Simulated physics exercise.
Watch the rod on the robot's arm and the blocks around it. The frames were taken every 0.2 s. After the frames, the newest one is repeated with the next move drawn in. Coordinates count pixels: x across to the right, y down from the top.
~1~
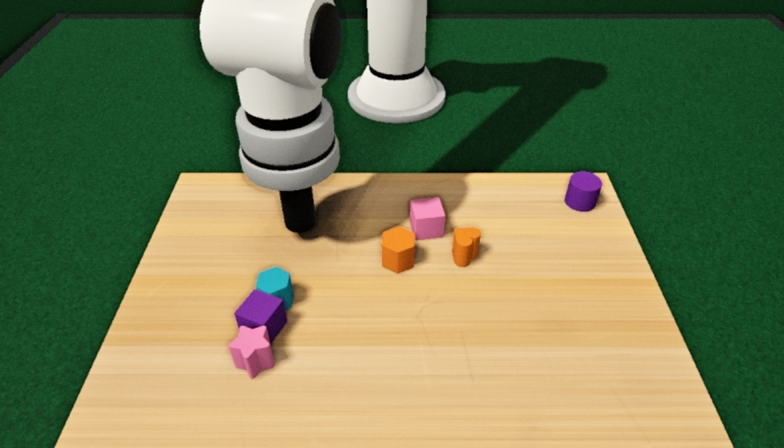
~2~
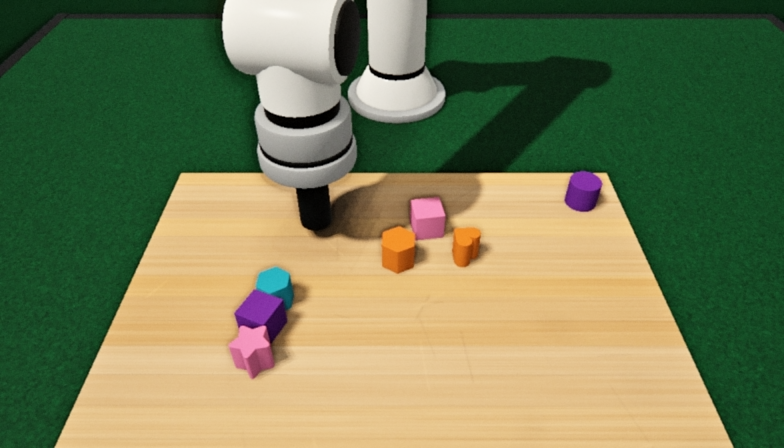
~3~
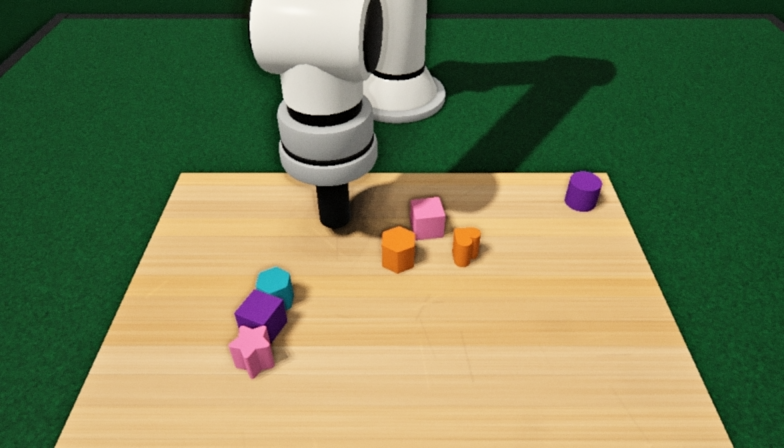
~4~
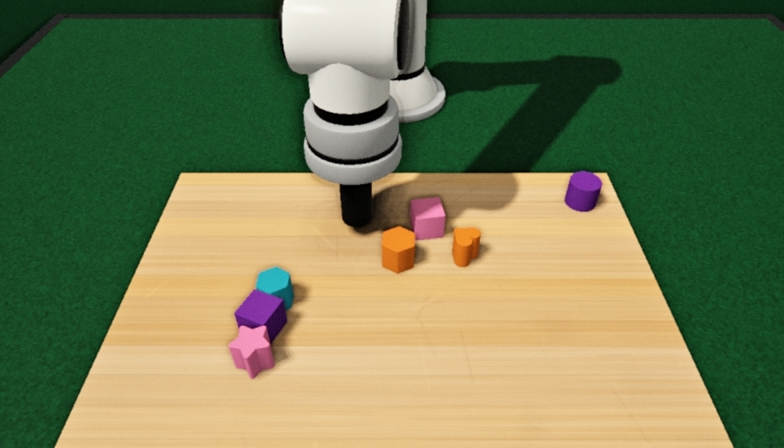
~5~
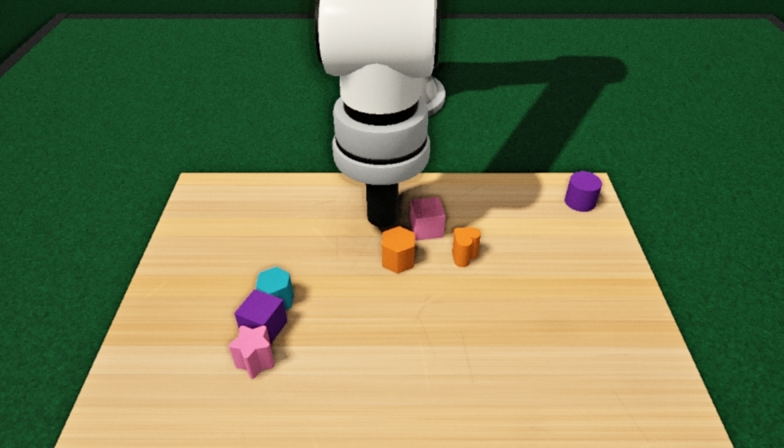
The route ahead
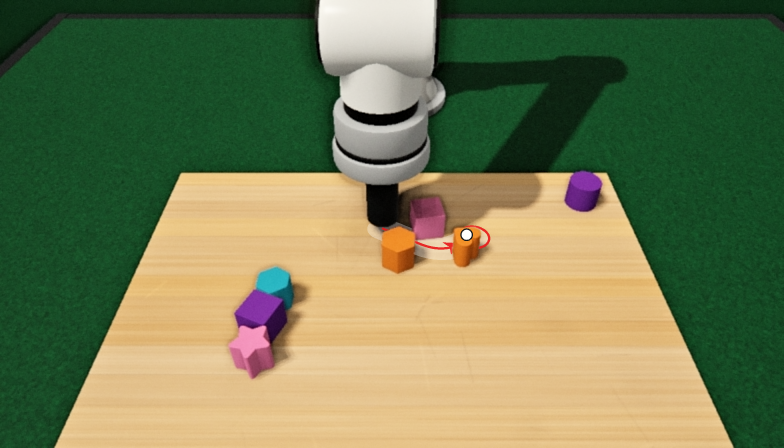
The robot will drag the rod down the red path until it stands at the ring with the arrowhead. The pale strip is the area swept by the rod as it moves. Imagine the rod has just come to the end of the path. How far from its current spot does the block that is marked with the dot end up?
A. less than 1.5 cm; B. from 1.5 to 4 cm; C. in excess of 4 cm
That would be B.
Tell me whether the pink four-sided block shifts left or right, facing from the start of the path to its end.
The shift goes left.
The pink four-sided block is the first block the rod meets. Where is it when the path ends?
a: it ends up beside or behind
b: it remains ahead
Answer: A.
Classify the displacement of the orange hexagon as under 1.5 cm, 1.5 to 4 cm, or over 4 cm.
Its final spot will lie within 1.5 cm of the current one.
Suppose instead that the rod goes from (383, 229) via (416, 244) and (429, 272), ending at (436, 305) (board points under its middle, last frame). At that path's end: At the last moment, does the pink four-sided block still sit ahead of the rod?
The answer is no.
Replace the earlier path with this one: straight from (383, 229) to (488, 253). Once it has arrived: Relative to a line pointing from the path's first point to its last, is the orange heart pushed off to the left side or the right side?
My prediction: Rightwards.
The line goes from (383, 229) over (412, 241) and (445, 248) to (473, 237); the dot is on the orange heart.
The first path, step by step. One third of the way, rod at (413, 230); pink four-sided block at (439, 208), turned 30° anticlockwise.
Two thirds of the way, rod at (446, 237); pink four-sided block at (453, 206), turned 70° anticlockwise; orange heart at (473, 236), turned 20° clockwise.
At the end, rod at (475, 226); orange hexagon unmoved; pink four-sided block at (461, 197), turned 110° anticlockwise; orange heart at (484, 236), turned 65° clockwise.
